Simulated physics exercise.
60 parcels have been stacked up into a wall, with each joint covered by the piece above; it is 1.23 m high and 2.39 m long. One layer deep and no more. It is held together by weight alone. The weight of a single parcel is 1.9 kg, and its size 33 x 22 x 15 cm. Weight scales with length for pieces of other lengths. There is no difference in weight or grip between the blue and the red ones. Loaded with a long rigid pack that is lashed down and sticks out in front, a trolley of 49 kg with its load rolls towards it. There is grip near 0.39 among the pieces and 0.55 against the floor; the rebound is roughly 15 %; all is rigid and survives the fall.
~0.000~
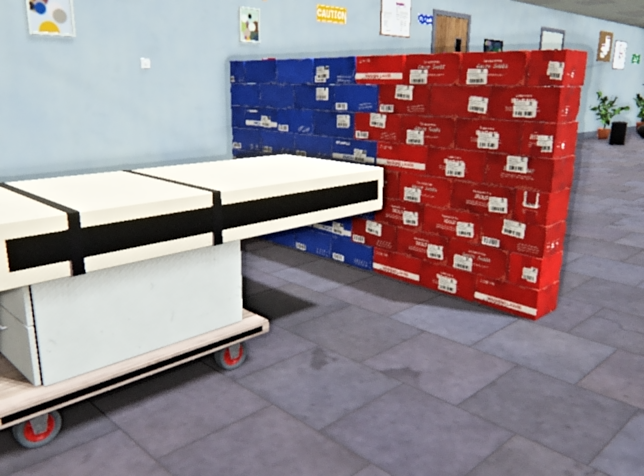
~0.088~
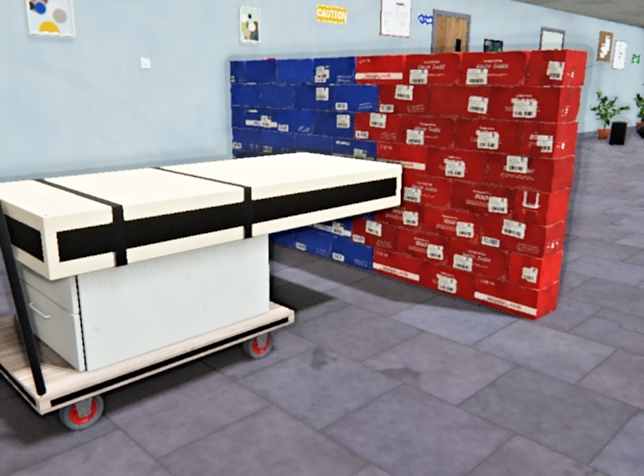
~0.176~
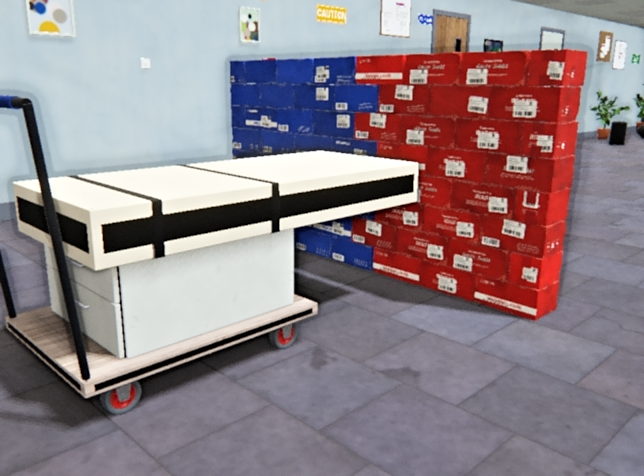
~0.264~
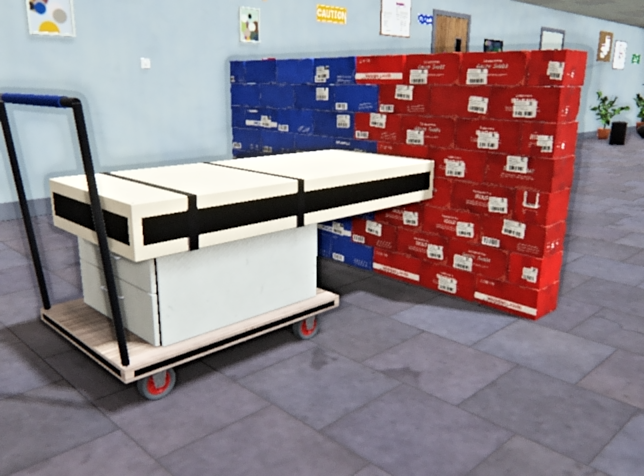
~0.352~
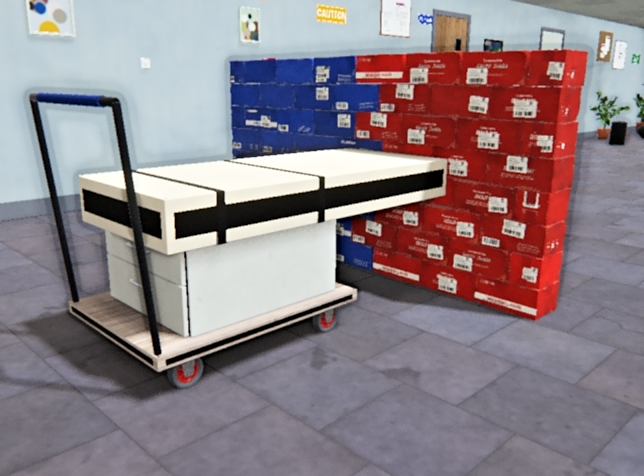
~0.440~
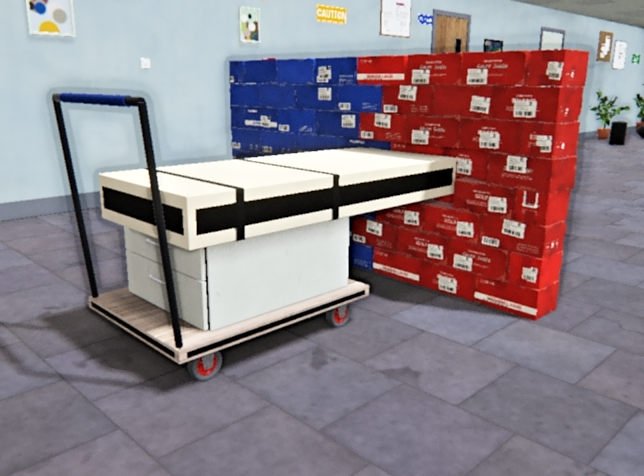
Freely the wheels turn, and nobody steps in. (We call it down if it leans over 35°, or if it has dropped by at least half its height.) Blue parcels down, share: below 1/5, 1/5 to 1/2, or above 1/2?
Looks like between a fifth and half will go down.
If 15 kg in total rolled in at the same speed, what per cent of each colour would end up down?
In that case blue comes to 0 and red to 0 percent.
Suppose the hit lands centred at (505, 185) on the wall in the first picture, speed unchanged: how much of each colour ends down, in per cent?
In that case blue 10, red 60 per cent.
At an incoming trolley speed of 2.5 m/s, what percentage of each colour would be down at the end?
Down at the end: Blue 0 per cent, red 20 per cent.
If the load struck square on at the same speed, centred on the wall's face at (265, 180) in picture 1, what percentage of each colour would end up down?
Blue 70, red 10 per cent.
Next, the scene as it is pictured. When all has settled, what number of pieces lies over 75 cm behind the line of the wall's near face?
I'd estimate 16 pieces.
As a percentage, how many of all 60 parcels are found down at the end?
About 45 per cent.
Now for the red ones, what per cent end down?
Share down, red: 60 percent.
After 1.08 s, load 30 cm past the wall's line, still rolling; none of the 32 blue parcels down (5 of 60 in all colours); top blue parcel 18° from how it stood; top red parcel 13° from how it stood.
After 1.60 s, load 32 cm past the wall's line, stopped; 11 of the 32 blue parcels down (28 of 60 in all colours); top blue parcel 56° from how it stood, 66 cm lower; top red parcel on its side.
In the end (3.5 s), load 32 cm past the wall's line, stopped; 11 of the 32 blue parcels down (28 of 60 in all colours); top blue parcel 1.08 m lower; top red parcel on its side. That is 34 per cent. From the last view, middles, top blue parcel near (473, 200), top red parcel near (601, 244).
